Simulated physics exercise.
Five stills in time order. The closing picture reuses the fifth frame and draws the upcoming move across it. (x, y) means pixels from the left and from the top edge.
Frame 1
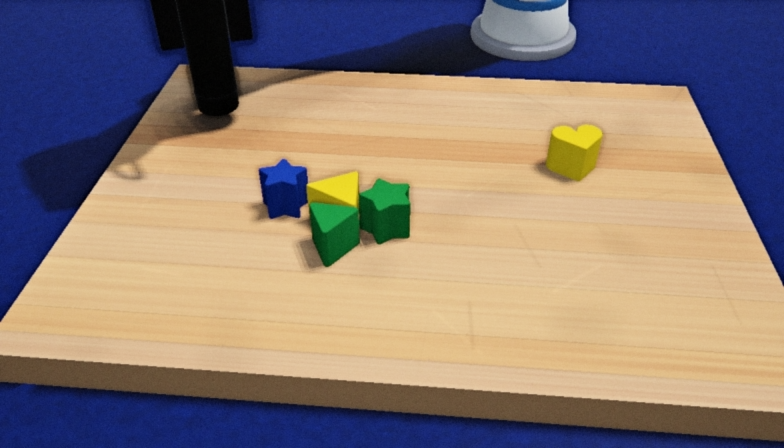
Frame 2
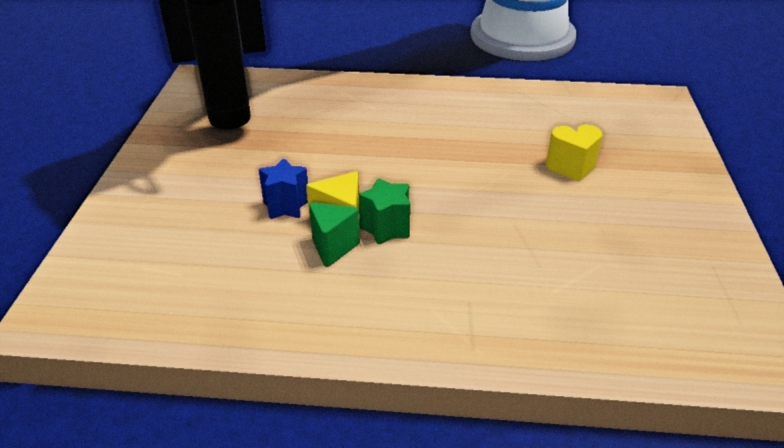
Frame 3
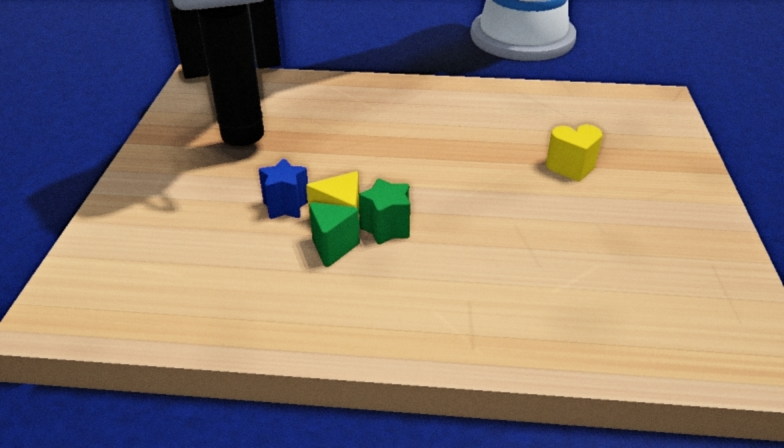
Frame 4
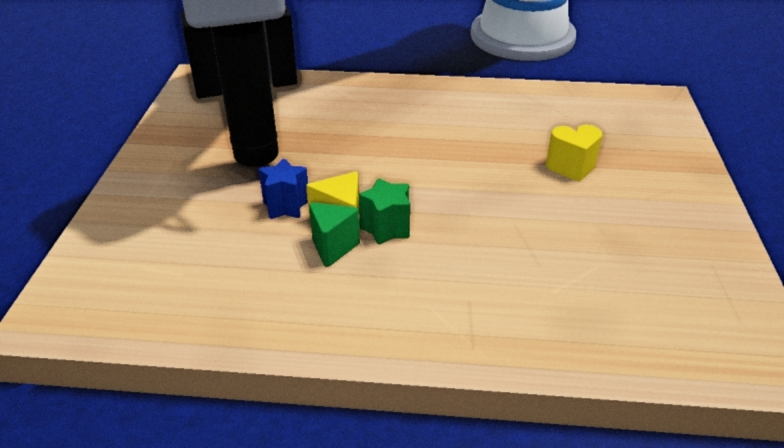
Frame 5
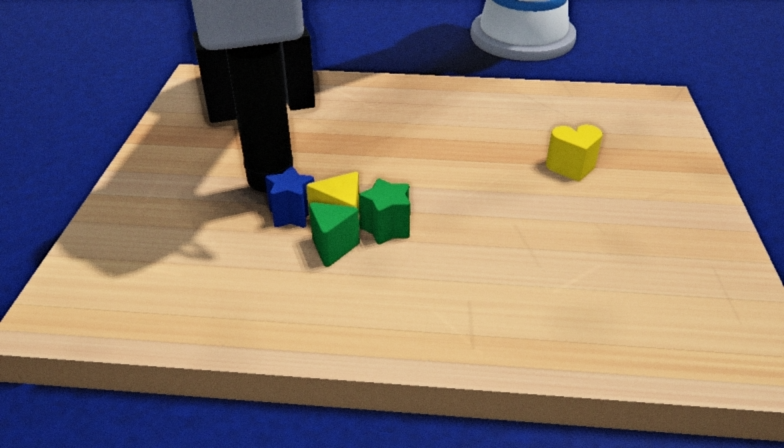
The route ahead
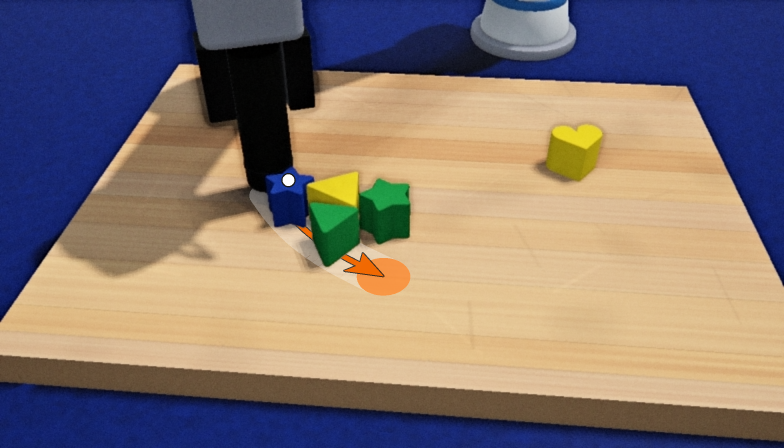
A black robotic arm moves toward the blue star block and nudges it slightly right.
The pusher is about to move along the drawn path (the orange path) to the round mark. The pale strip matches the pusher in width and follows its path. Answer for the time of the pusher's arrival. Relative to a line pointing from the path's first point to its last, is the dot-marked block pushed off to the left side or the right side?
Picture yourself facing from the start of the path to its end: The dot-marked block moves off to your right.
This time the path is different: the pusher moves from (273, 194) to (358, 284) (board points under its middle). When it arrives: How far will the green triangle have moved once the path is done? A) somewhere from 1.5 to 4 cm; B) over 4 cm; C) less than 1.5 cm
B (over 4 cm)
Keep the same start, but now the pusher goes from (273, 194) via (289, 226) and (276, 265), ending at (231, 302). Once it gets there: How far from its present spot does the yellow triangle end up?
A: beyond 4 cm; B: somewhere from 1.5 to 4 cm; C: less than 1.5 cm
B.
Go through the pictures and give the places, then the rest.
The first frame shows lower end of the pusher at (219, 107), tops of blocks, blue star block at (282, 172), green triangle at (331, 214), yellow triangle at (339, 186), green star block at (387, 193).
The second frame shows pusher at (230, 120), blocks as before.
The third frame shows pusher at (243, 136), blocks as before.
The fourth frame shows pusher at (257, 155), blocks as before.
The fifth frame shows pusher at (271, 180), blue star block at (288, 180), green triangle at (331, 214), yellow triangle at (339, 186), green star block at (387, 193).
The drawn path runs from (273, 194) via (315, 238), ending at (384, 276); the dot is on the blue star block.
What follows on the original path. One third of the way, pusher at (297, 210); blue star block at (312, 215); green triangle at (354, 232), turned 35° anticlockwise; yellow triangle at (360, 207), turned 60° anticlockwise; green star block at (400, 193), turned 15° anticlockwise.
Two thirds of the way, pusher at (334, 238); blue star block at (334, 248), turned 30° clockwise; green triangle at (380, 254), turned 75° anticlockwise; yellow triangle at (379, 217), turned 70° anticlockwise; green star block at (404, 192), turned 25° anticlockwise.
At the end, pusher at (383, 262); blue star block at (347, 266), turned 75° clockwise; green triangle at (410, 268), turned 25° anticlockwise; yellow triangle at (425, 227), turned 95° anticlockwise; green star block at (404, 192), turned 25° anticlockwise.
